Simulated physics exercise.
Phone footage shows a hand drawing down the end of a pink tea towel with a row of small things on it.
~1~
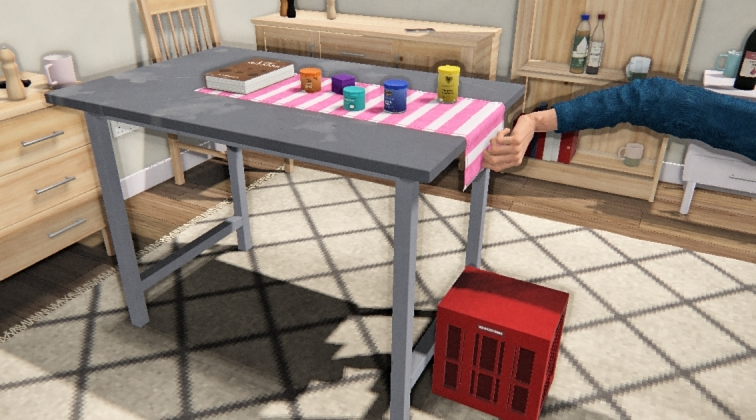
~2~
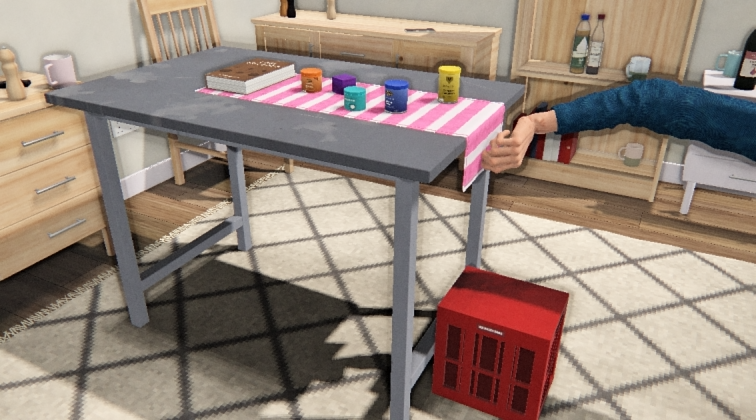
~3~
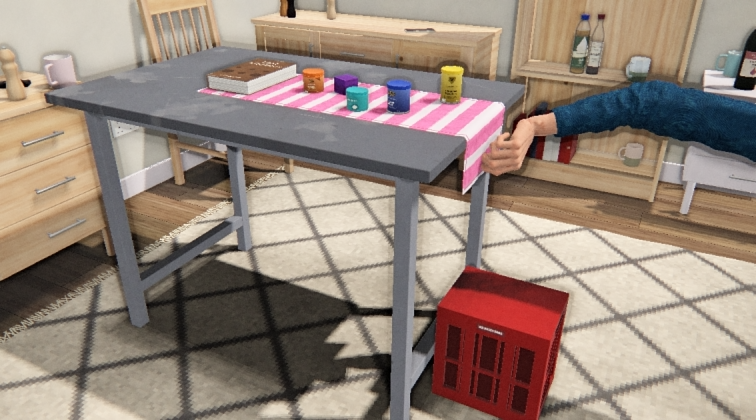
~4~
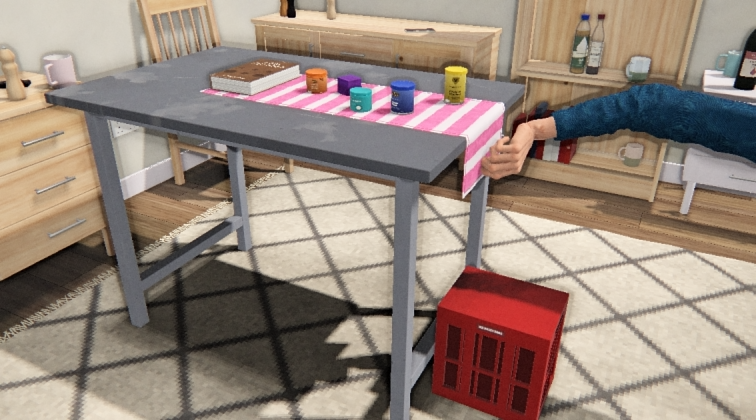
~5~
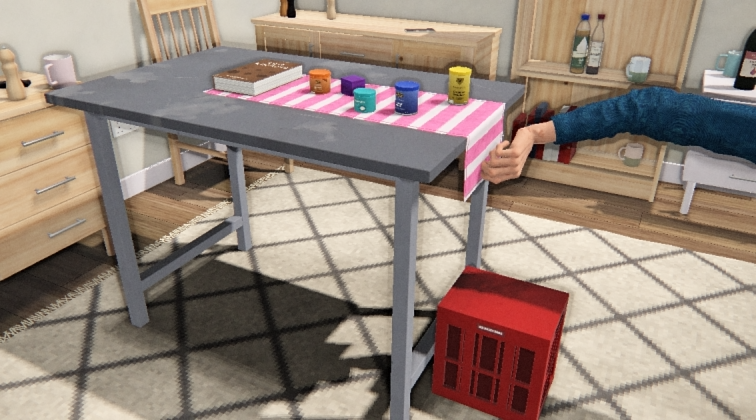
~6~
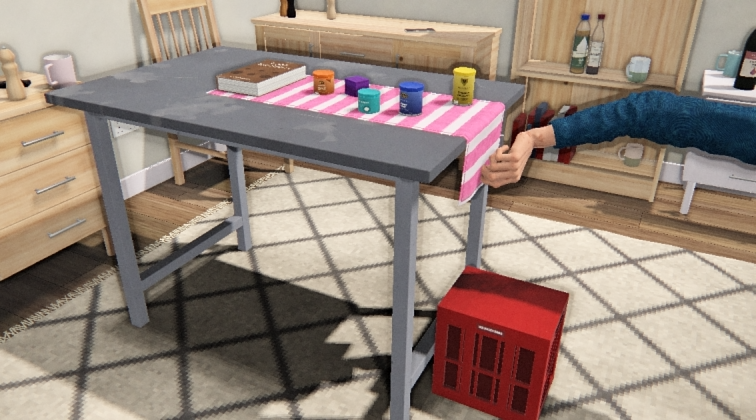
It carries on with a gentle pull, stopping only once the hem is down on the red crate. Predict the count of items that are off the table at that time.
The drop will claim three items.
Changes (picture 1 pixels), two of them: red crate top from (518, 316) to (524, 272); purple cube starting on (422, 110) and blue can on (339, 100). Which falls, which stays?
The purple cube is lost, the blue can stays put.
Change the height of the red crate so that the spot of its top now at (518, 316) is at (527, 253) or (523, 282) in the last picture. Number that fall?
Counting them gives 1 and 2.
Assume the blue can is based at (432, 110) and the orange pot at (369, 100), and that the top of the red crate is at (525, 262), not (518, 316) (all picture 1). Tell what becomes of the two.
Blue can: Lost; orange pot: Safe.
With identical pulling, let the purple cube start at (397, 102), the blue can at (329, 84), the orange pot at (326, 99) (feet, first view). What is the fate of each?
Outcome: Purple cube falls away, blue can stays, orange pot stays.
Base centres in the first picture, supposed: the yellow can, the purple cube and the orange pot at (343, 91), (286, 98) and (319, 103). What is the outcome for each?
The yellow can does not fall, the purple cube remains up, the orange pot survives.
Soon after, hem near (479, 228); yellow can gone.
After that, hem near (477, 272); yellow can and blue can gone.
In the end, hem on the crate; yellow can, blue can and turquoise pot gone. It carries off three.
